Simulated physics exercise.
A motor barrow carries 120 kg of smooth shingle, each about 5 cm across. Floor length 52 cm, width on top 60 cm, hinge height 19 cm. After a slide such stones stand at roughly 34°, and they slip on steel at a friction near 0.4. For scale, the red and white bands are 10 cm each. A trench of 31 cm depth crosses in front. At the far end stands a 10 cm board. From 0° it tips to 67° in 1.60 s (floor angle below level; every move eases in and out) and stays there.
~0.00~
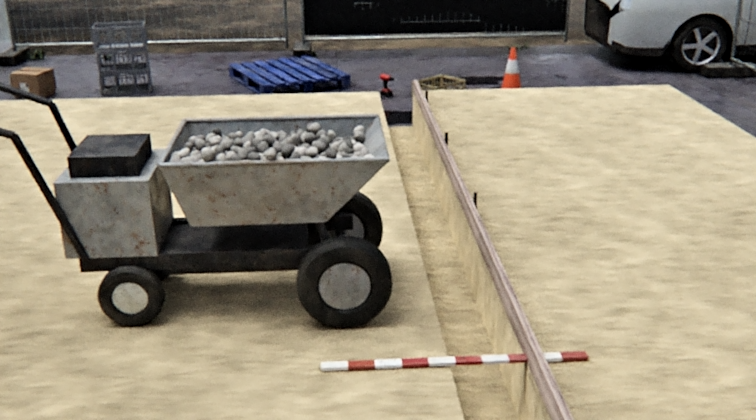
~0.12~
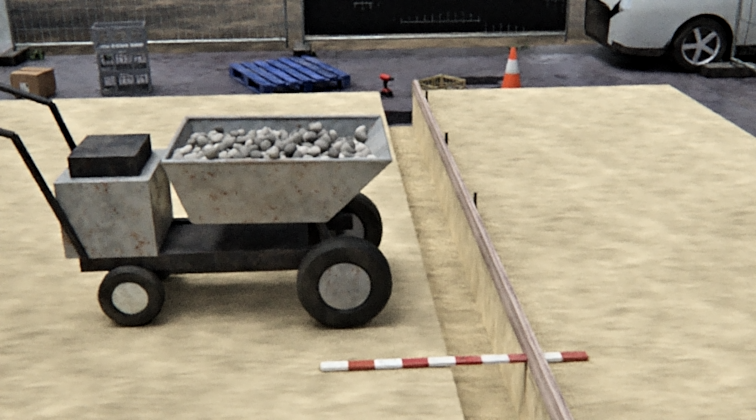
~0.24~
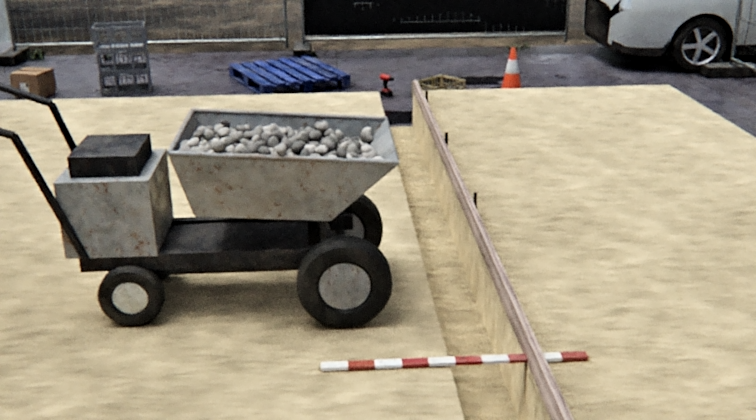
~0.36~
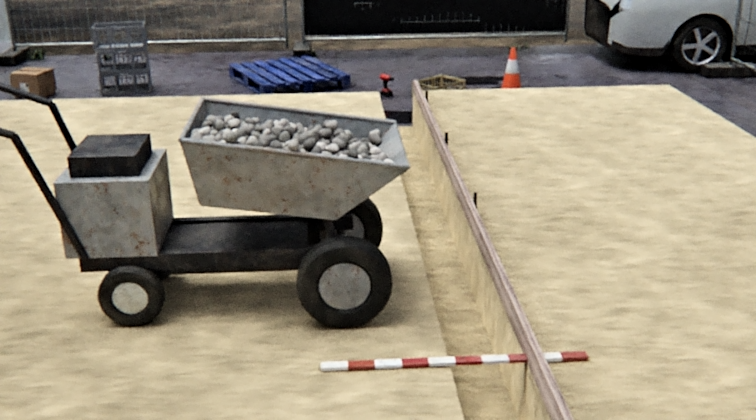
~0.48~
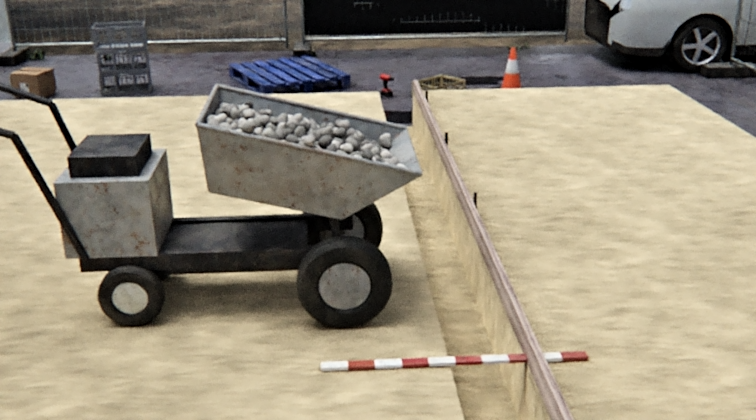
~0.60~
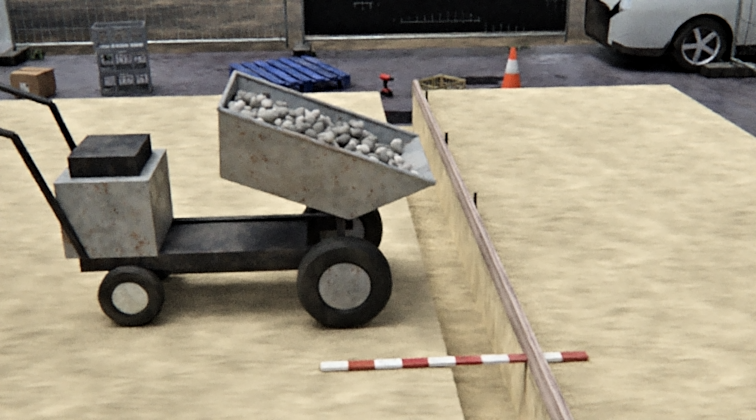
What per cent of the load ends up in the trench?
About 25 per cent.
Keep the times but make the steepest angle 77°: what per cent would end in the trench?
It would be near 35 per cent.
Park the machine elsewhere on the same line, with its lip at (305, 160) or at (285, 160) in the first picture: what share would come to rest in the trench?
First some 100, then 85 per cent.
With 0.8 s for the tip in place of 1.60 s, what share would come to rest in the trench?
Then about 15 per cent.
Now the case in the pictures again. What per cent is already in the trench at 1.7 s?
Some 10 per cent.
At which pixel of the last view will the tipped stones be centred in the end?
Their middle is at about (540, 282).
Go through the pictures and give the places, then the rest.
In the first frame, lip at (389, 159), floor tilted 0°, highest stones at (259, 141).
In the second frame, the skip is at 1°, its lip at (392, 160); the top of the load is at (235, 138); the stones move at 0.2 m/s on average.
In the third frame, lip at (399, 163), floor tilted 4°, highest stones at (232, 131); the stones move at 0.3 m/s on average.
In the fourth frame, the skip is at 9°, its lip at (409, 167); the top of the load is at (232, 124); the stones move at 0.4 m/s on average.
In the fifth frame, the skip is at 14°, its lip at (422, 174); the top of the load is at (237, 113); the stones move at 0.5 m/s on average.
In the sixth frame, lip at (436, 183), floor tilted 21°, highest stones at (248, 101); the stones move at 0.5 m/s on average.
After 1.2 s the floor is at 57°; 98 % in the skip, 2 % in the trench; the foremost stones are at (488, 221).
After 1.7 s the floor is at 67°; 36 % in the skip, 10 % in the trench, 53 % past the trench; the foremost stones are at (640, 286).
After 2.0 s the floor is at 67°; 12 % in the skip, 17 % in the trench, 72 % past the trench; the foremost stones are at (727, 275).
After 4.0 s the floor is at 67°; 0 % in the skip, 25 % in the trench, 75 % past the trench; the foremost stones are past the picture's edge.
